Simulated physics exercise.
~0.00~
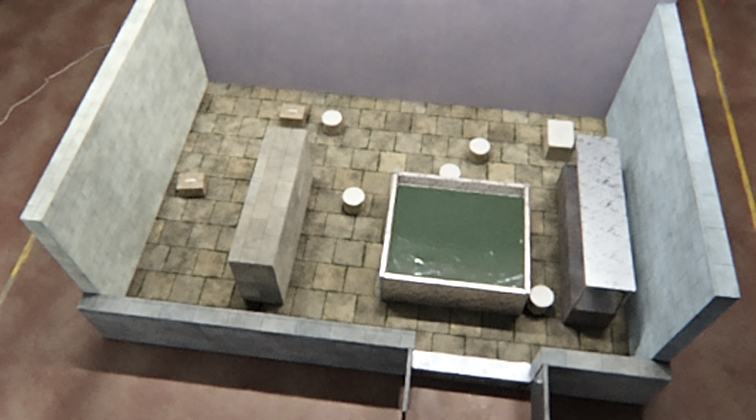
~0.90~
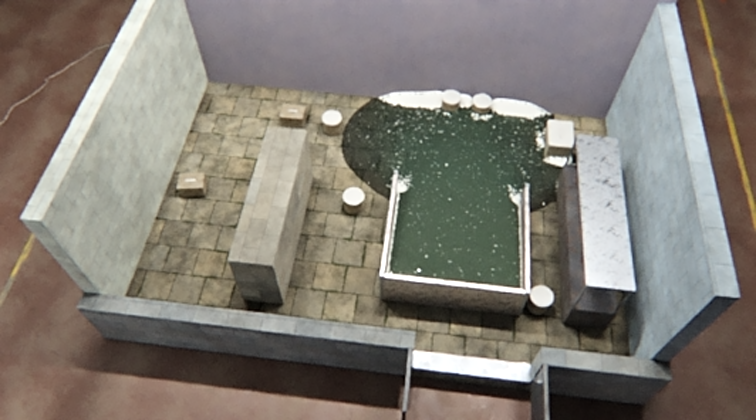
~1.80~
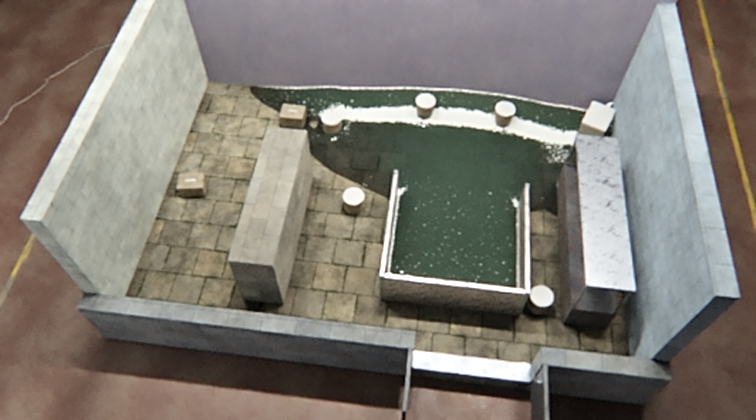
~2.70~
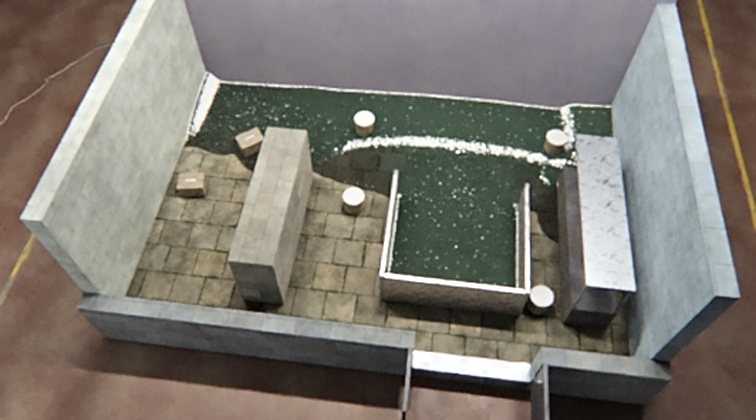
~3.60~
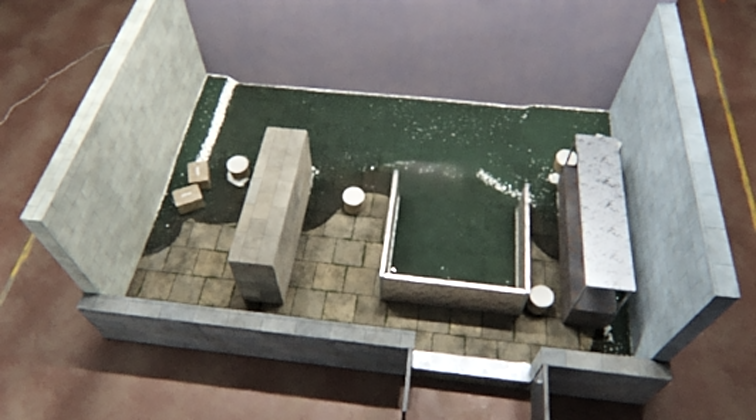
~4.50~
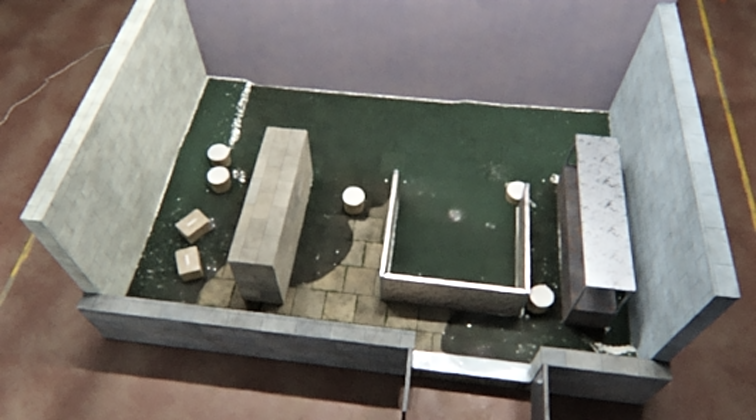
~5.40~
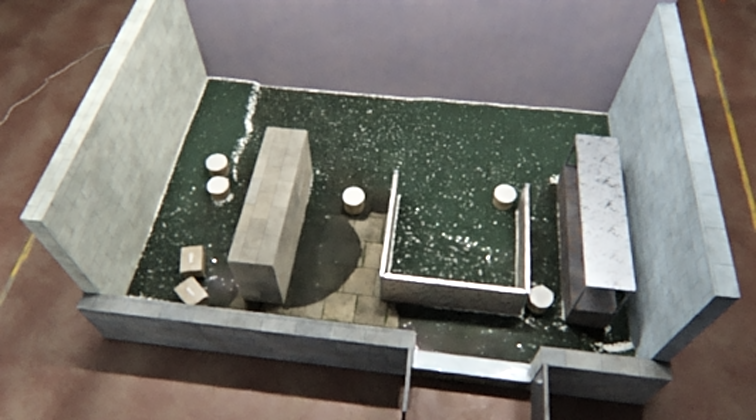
On a walled stone-paved floor, the back side of a tank of dark green water gave way, and the water spread along the far wall and down both sides, carrying several pails and boxes until most of the paving lay covered.
